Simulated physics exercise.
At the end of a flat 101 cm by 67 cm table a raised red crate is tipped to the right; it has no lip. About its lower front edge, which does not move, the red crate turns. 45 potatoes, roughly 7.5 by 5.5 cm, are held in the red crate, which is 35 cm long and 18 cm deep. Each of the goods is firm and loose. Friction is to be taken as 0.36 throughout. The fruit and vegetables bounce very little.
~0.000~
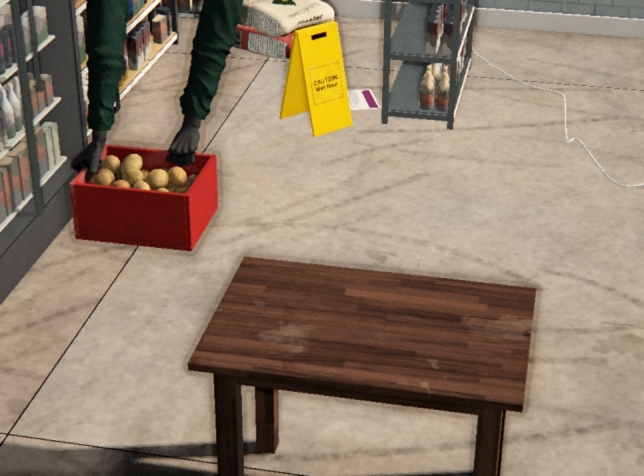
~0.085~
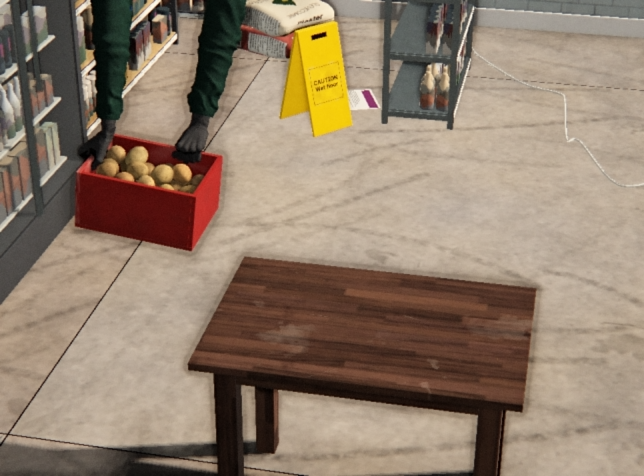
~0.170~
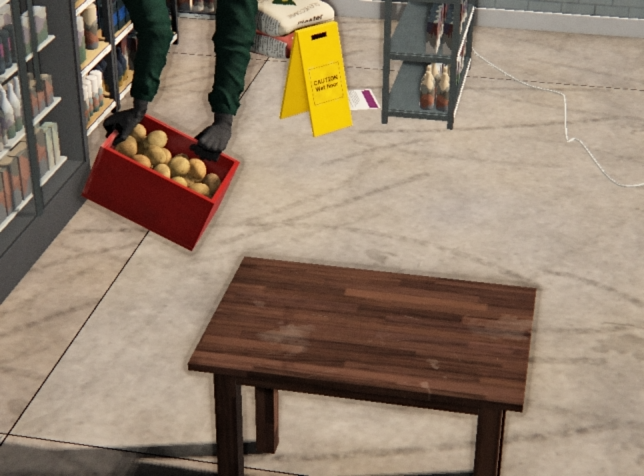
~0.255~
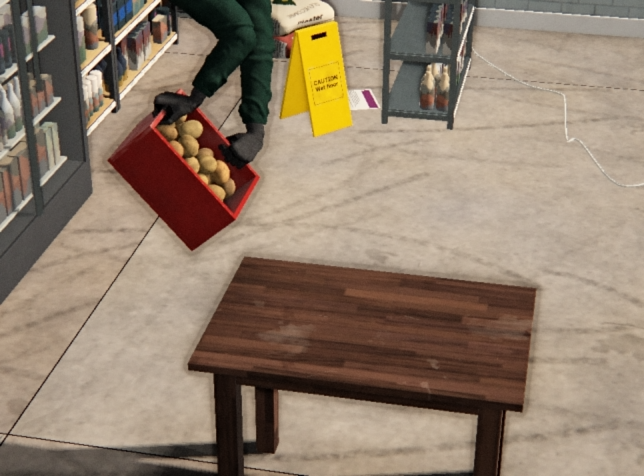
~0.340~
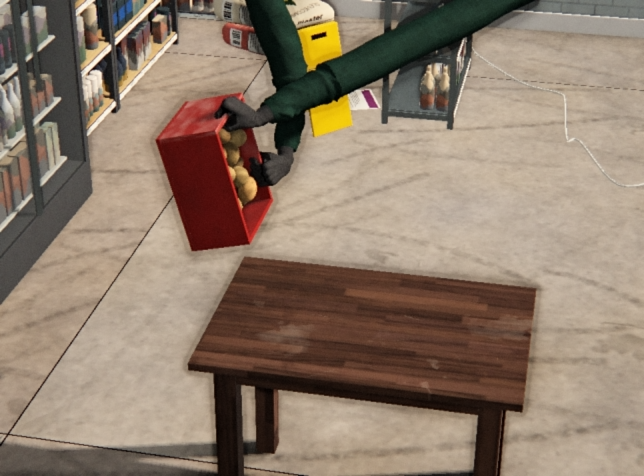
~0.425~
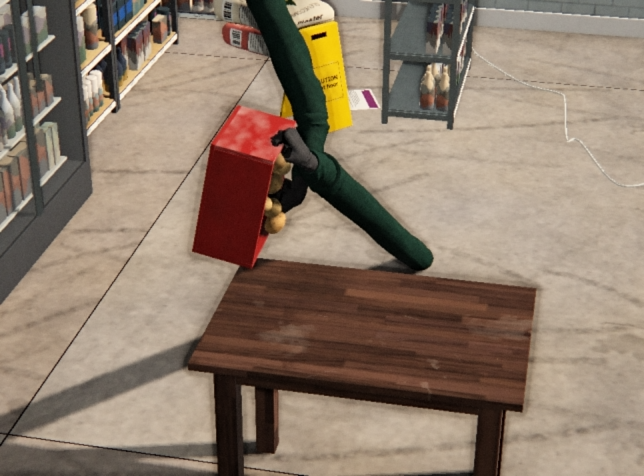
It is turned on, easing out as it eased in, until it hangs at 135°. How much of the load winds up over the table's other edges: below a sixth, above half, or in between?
One-sixth up to one-half.
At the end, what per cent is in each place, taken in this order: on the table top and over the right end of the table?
Approx. 45 % / 30 %.
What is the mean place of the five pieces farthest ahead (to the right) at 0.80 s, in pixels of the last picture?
Close to (489, 318) in the last view.
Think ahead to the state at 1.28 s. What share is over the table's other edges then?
Estimate for then: Some 20 percent.
After 0.80 s, tilt 135°; 45 on the table top.
After 1.28 s, tilt 135°; 26 on the table top, 10 over the right end of the table and 9 over the table's other edges.
After 1.95 s, tilt 135°; 20 on the table top, 13 over the right end of the table and 12 over the table's other edges.
Outcome (at 2.80 s), 20 on the table top, 13 over the right end of the table and 12 over the table's other edges. Asked share, 12 of 45, 27 per cent.
